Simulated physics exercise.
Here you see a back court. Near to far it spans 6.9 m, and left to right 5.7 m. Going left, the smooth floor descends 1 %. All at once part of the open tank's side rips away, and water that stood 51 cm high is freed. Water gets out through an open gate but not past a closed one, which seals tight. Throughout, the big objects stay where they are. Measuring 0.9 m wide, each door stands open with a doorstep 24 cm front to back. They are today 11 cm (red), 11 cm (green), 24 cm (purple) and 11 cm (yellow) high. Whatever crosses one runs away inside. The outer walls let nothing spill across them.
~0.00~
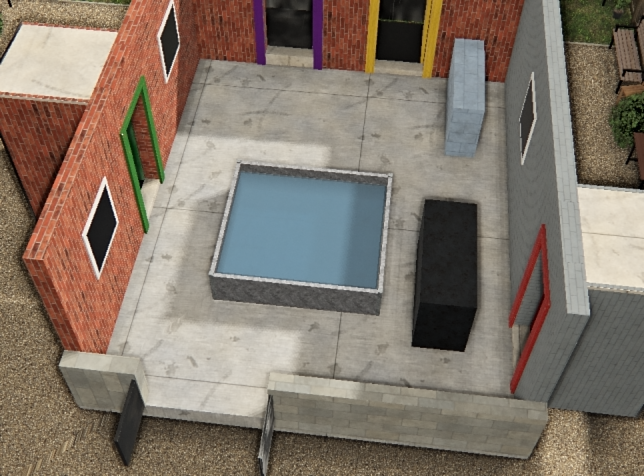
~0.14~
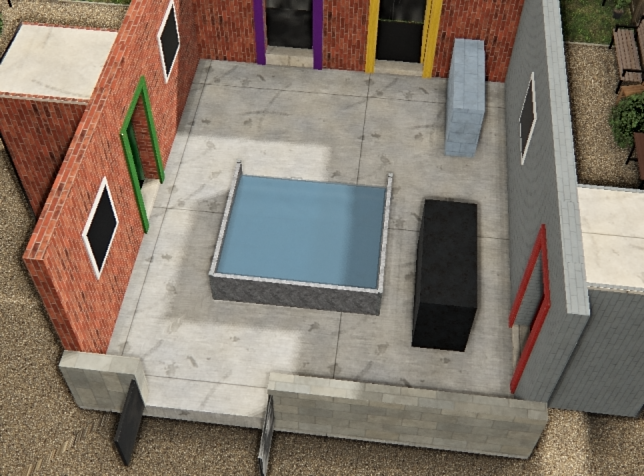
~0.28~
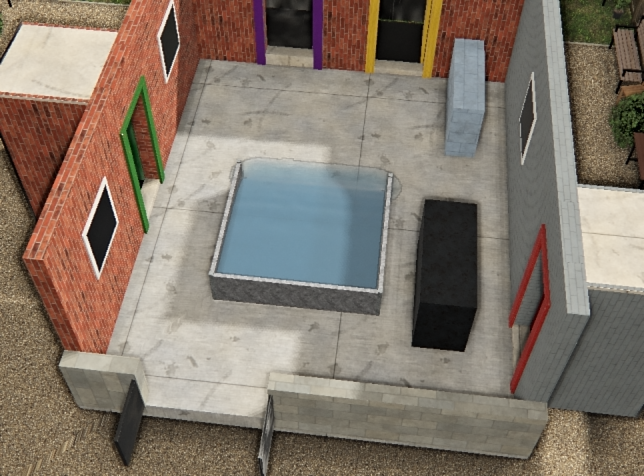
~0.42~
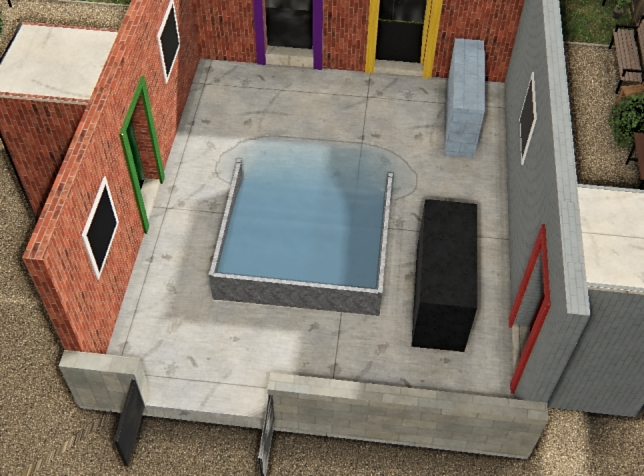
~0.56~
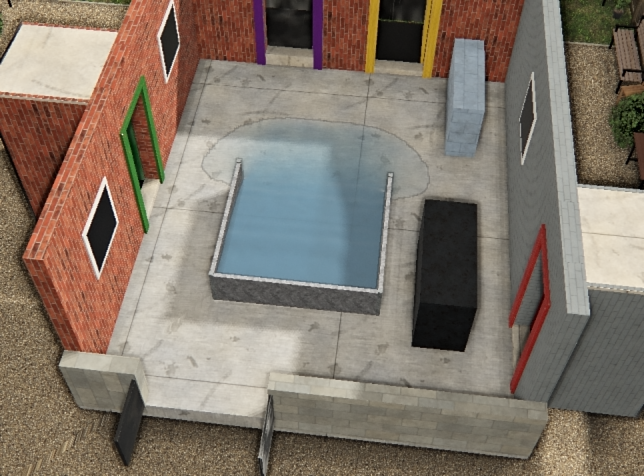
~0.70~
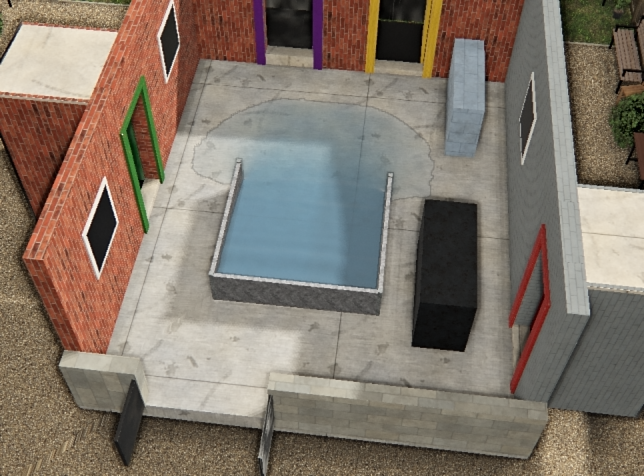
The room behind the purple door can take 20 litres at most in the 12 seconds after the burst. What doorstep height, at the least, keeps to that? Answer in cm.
I would say about 23 cm.
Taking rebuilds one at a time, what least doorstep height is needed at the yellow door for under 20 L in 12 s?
Yellow - roughly 20 cm.
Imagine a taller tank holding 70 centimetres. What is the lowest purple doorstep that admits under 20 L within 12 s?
Roughly 32 centimetres.
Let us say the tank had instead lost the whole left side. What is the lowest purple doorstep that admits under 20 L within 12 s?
Minimum height: Approx. 8.5 cm.
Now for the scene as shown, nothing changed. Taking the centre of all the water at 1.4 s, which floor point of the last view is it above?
Around (310, 199).
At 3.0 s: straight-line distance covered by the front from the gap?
Near 4.4 m, more or less.
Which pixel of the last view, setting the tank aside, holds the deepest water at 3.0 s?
Around (210, 61).
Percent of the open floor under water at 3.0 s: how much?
About 45 per cent.
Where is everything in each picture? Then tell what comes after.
In the first picture, still water, 51 cm deep, in the open tank at (305, 226); the purple door at (289, 22) is dry.
In the second picture, the front is at a hidden place, 0.2 m from the gap on the far side; 0.4 m2 of floor is wet, 51 cm left at the back.
In the third picture, the front is at (254, 162), 0.6 m from the gap on the far side; 1.5 m2 of floor is wet, 51 cm left at the back.
In the fourth picture, the front is at (266, 139), 1.2 m from the gap on the far side; 3.2 m2 of floor is wet, 51 cm left at the back.
In the fifth picture, the gap is on the far side, the front 1.6 m out at (284, 121); the back of the open tank holds 51 cm.
In the sixth picture, the gap is on the far side, the front 2.1 m out at (284, 103); the back of the open tank holds 49 cm; 1.0 m in a straight line remain to the purple door at (289, 22).
After 1.4 s water covers 40 % of the floor, deepest (30 cm) near (333, 71); 24 cm at the purple door, 0 litres in over its 24 cm doorstep.
After 3.0 s water covers 45 % of the floor, deepest (36 cm) near (210, 61); 25 cm at the purple door, 11 litres in over its 24 cm doorstep.
After 12.0 s water covers 100 % of the floor, deepest (10 cm) near (98, 383); 6 cm at the purple door, 13 litres in over its 24 cm doorstep.
At the purple door as built, the water arrived by 1.0 s and peaked near 29 cm at 2.4 s.
Run again over the same 12 s with other heights there, 48 litres in over 19.5 cm, 5 litres over 26 cm. The limit of 20 litres is kept from about 23 cm up.
